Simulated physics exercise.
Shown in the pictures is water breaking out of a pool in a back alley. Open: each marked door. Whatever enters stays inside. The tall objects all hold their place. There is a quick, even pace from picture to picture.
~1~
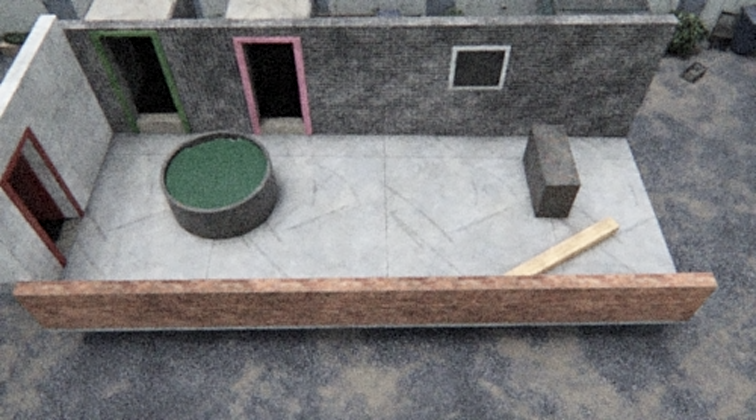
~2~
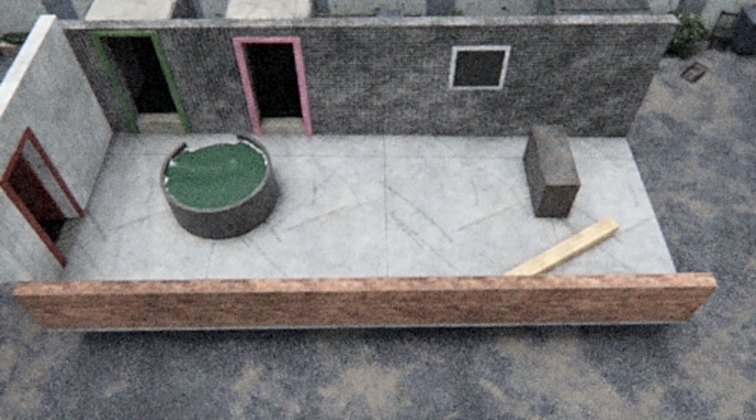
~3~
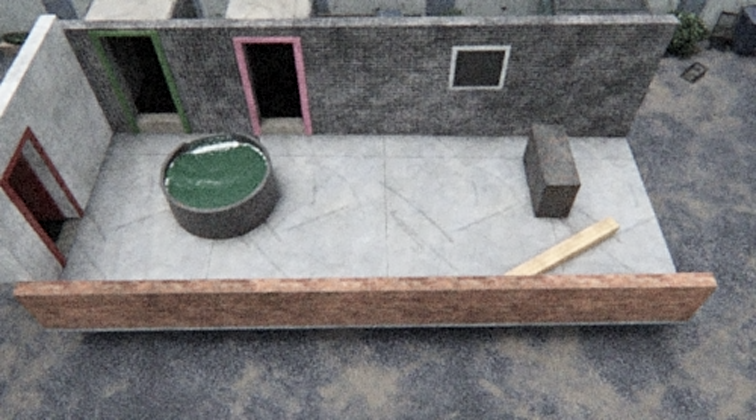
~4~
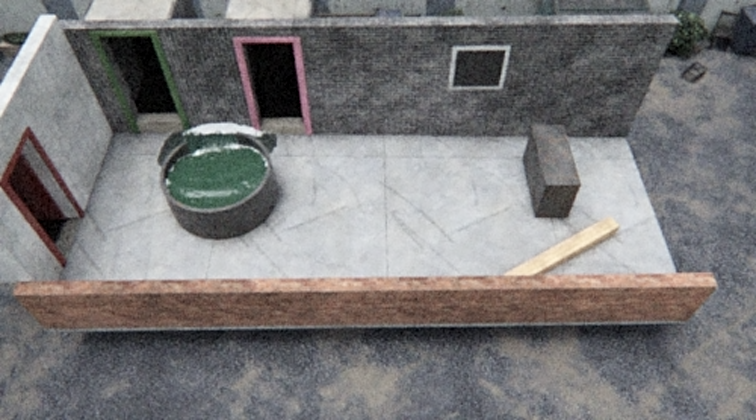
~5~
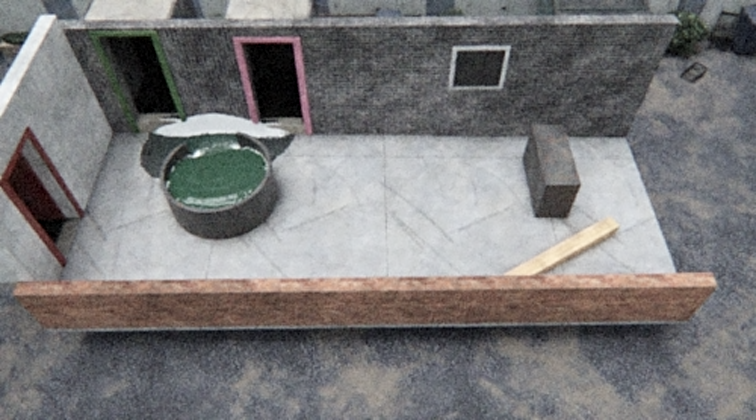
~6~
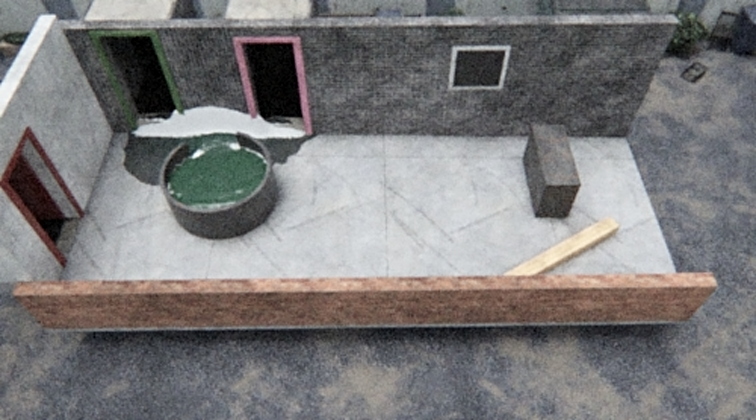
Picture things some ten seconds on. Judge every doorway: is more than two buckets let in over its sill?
In the end the pink door gets two buckets or fewer. The green door gets two buckets or fewer. The red door gets two buckets or fewer.
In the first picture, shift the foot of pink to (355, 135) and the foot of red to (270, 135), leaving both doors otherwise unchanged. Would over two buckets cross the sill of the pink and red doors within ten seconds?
Lab note - pink door: Under the limit; red door: Over the limit.
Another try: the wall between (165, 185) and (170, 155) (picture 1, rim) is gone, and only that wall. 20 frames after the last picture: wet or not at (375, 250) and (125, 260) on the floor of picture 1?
Point one not reached; point two reached.
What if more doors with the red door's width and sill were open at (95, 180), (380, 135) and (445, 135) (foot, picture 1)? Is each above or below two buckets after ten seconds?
Lab note, doors in listed order: Over the limit, under the limit, under the limit.
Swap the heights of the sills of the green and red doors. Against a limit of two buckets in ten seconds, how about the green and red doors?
Log: Green door surpasses it; red door fails to reach it.
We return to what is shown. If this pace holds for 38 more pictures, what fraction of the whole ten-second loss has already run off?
My guess would be around 20 percent.
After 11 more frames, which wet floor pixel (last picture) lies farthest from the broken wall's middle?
By then the tip should be at about (465, 136).
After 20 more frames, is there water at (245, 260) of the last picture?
At that place: No water.
A moment on, water covers 15 % of the floor; the pink door under two buckets in, the green door under two buckets in, the red door not reached.
Next, water covers 35 % of the floor; the pink door under two buckets in, the green door under two buckets in, the red door wet at the sill, nothing in.
Then, water covers 65 % of the floor; the pink door under two buckets in, the green door under two buckets in, the red door wet at the sill, nothing in.
Later, water covers 85 % of the floor; the pink door under two buckets in, the green door under two buckets in, the red door under two buckets in.
In the end, water covers 85 % of the floor; the pink door under two buckets in, the green door under two buckets in, the red door under two buckets in.
